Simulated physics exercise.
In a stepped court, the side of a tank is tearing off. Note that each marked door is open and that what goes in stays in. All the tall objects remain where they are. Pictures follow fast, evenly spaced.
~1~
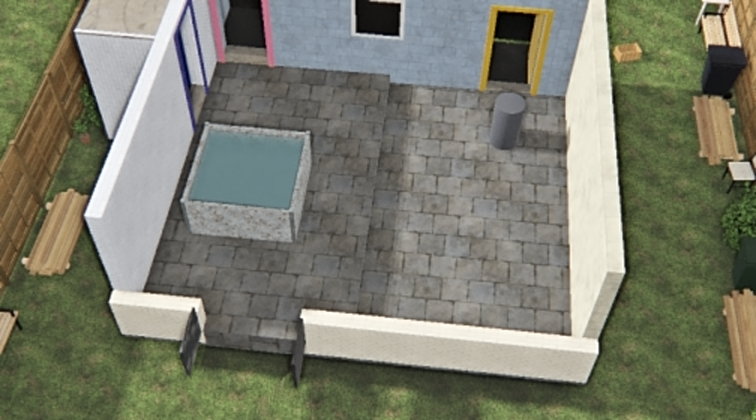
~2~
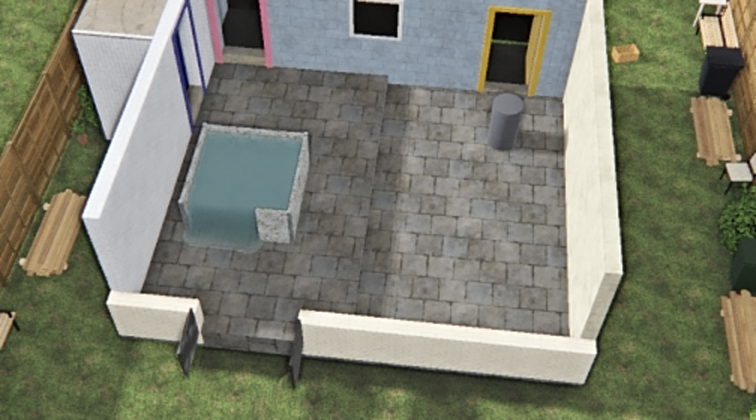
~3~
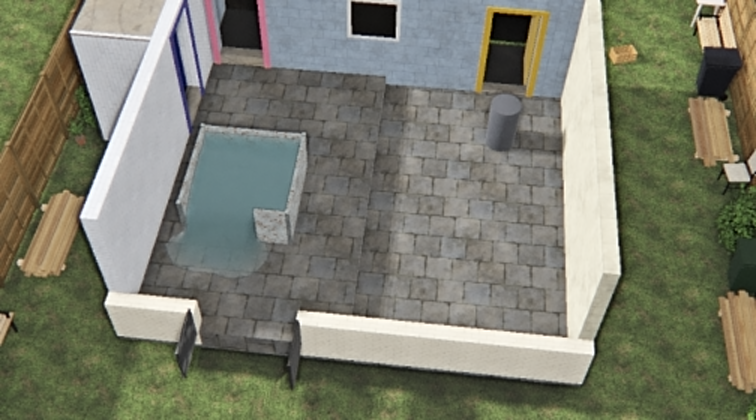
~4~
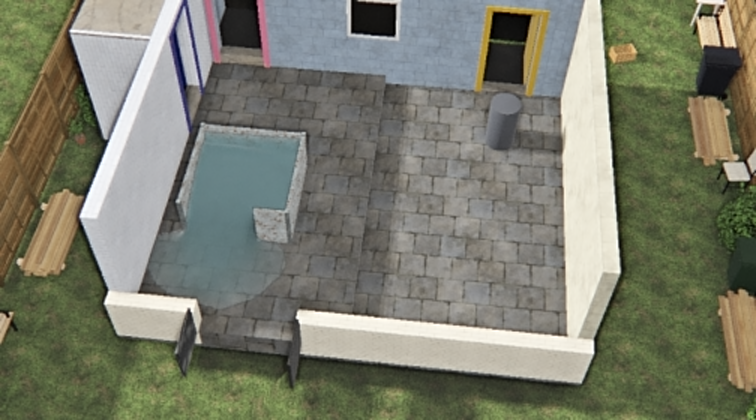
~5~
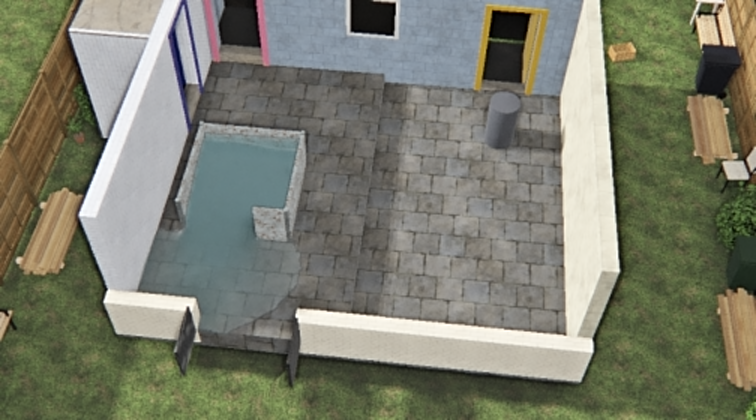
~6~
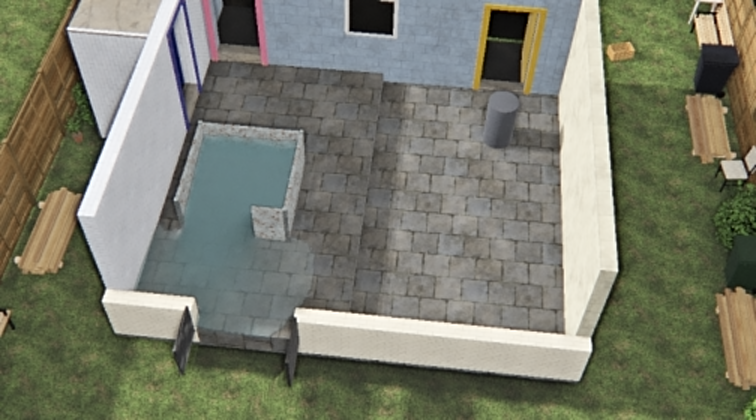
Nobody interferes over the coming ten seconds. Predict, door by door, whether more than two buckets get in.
One by one: The pink door is going to stay within two buckets, the blue door is going to stay within two buckets, the yellow door is going to stay within two buckets.
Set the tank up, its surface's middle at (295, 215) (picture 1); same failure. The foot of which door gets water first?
The blue-painted one is the first one.
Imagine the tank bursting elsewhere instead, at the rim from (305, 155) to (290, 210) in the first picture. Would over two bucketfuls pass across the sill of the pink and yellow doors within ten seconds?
I'd expect the pink one to stay beneath the mark and the yellow one to get past the mark.
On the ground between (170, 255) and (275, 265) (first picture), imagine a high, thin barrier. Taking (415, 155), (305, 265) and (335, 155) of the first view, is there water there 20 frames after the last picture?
As listed: Dry, flooded, clear.
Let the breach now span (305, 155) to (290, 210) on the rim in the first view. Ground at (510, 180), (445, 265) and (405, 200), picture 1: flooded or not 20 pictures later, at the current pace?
Soaked, soaked, soaked.
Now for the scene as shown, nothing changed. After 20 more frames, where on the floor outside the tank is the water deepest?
Close to (142, 273), I'd say.
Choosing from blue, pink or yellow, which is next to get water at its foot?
My pick is the door marked blue.
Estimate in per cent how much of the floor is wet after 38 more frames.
My estimate is roughly 50 percent.
A moment on, water covers 10 % of the floor; the pink door not reached, the blue door not reached, the yellow door not reached.
Next, water covers 15 % of the floor; the pink door not reached, the blue door not reached, the yellow door not reached.
Then, water covers 25 % of the floor; the pink door not reached, the blue door wet at the sill, nothing in, the yellow door not reached.
Later, water covers 50 % of the floor; the pink door wet at the sill, nothing in, the blue door wet at the sill, nothing in, the yellow door not reached.
In the end, water covers 80 % of the floor; the pink door wet at the sill, nothing in, the blue door wet at the sill, nothing in, the yellow door not reached.
